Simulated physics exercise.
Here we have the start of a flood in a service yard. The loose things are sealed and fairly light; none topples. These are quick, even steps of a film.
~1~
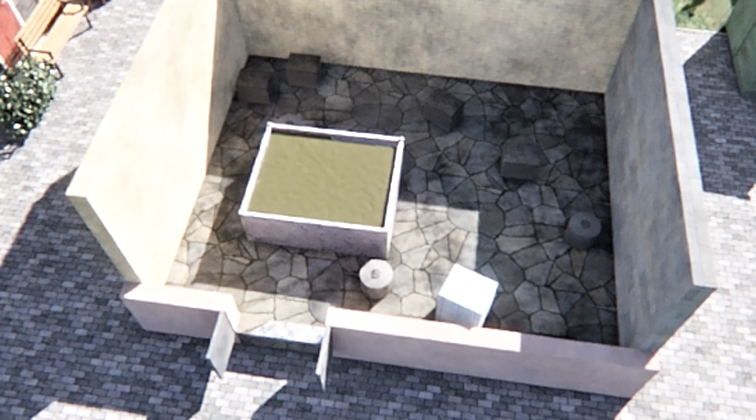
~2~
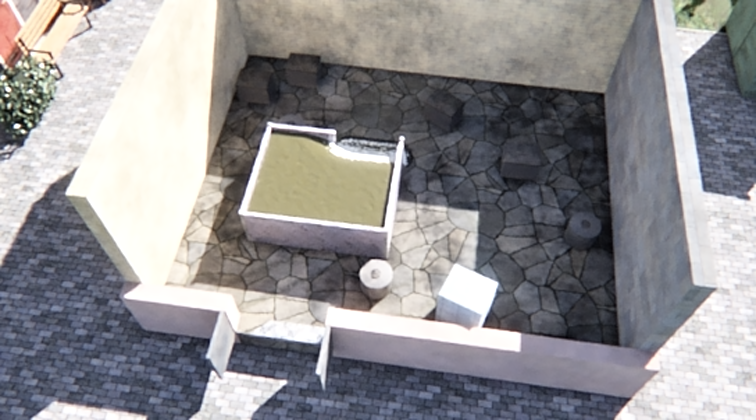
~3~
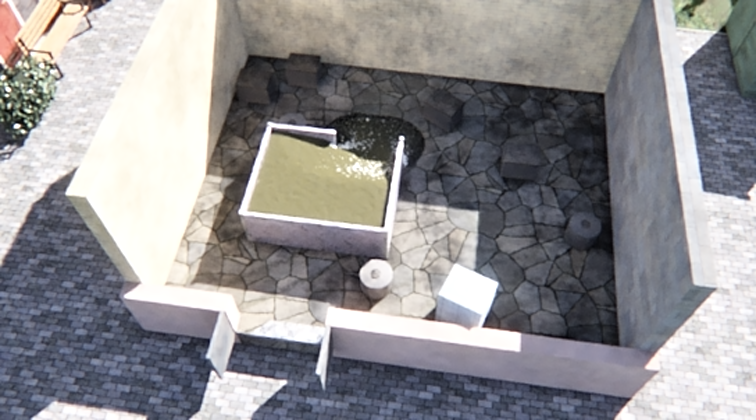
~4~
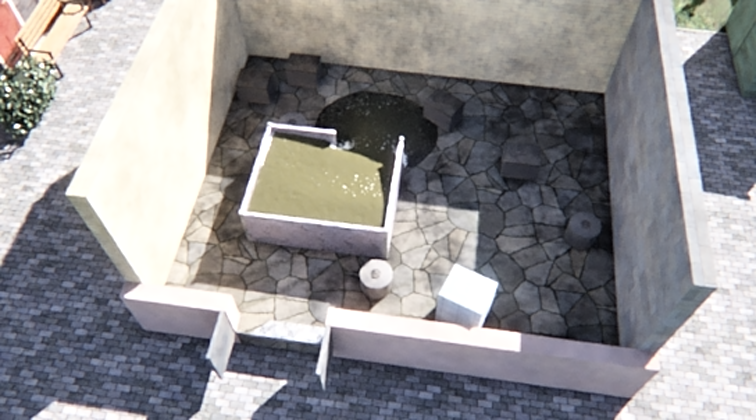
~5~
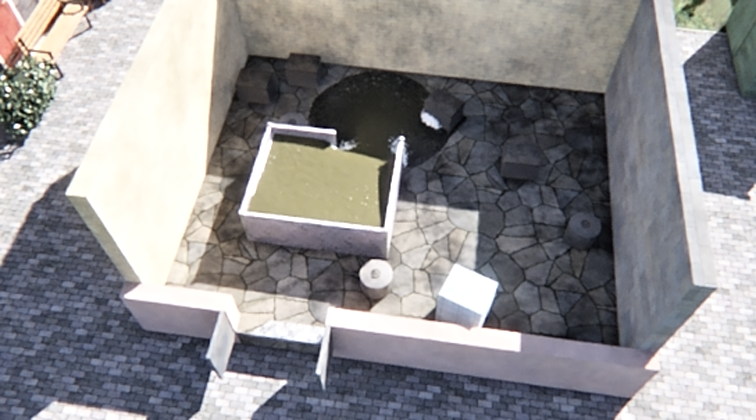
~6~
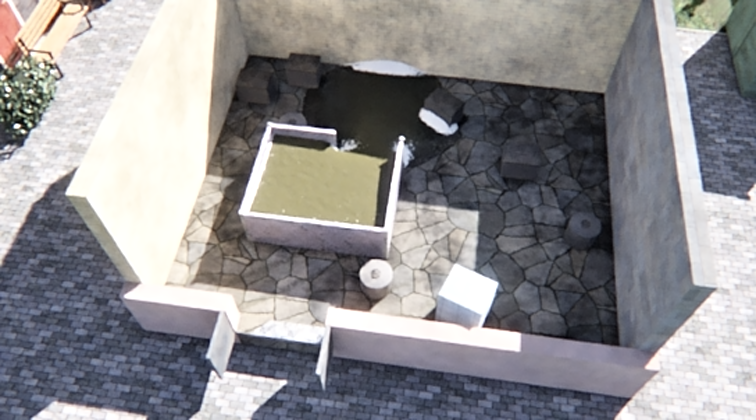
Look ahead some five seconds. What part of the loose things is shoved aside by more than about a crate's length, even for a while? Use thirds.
Share: Two thirds or more.
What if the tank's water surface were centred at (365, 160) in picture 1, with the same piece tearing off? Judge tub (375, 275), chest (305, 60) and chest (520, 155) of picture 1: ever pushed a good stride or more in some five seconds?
In that order: Less than that, that far or more, not that far.
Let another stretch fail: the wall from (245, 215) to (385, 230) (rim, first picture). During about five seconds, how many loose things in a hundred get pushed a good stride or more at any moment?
Close to 10 %.
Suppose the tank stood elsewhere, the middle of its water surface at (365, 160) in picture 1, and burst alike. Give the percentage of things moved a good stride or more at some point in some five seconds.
Some 70 per cent.
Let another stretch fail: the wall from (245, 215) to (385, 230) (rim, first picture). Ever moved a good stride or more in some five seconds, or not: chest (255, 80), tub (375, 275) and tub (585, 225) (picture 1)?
As listed: No, moved that far, never so far.
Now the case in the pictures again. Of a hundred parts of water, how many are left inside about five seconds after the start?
Close to 100 %.
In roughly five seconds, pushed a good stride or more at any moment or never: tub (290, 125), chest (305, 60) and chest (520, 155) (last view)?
In that order: Moved that far, swept aside, not that far.
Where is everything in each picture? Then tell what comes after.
A tub at (290, 125) rests on the ground; a chest at (444, 102), on the bottom; 0 of 7 have shifted, in the first frame.
A tub at (291, 125), on the bottom, close to its start; a chest at (444, 102), on the bottom; 0 of 7 have shifted, in the second frame.
A tub at (292, 123), on the bottom, close to its start; a chest at (444, 102), on the bottom; 1 of 7 have shifted, in the third frame.
A tub at (292, 123), on the bottom, close to its start; a chest at (444, 102) rests on the ground; 1 of 7 have shifted, in the fourth frame.
A tub at (292, 123) rests on the ground, close to its start; a chest at (444, 102), on the bottom; 1 of 7 have shifted, in the fifth frame.
A tub at (292, 123) rests on the ground, close to its start; a chest at (445, 101) rests on the ground; 1 of 7 have shifted, in the sixth frame.
A moment on, 0 of 7 are well off their spots; 0 afloat.
Next, 1 of 7 are well off their spots; 0 afloat.
Later, 3 of 7 are well off their spots; 1 afloat.
In the end, 5 of 7 are well off their spots, and 5 have been at some point; 1 afloat.
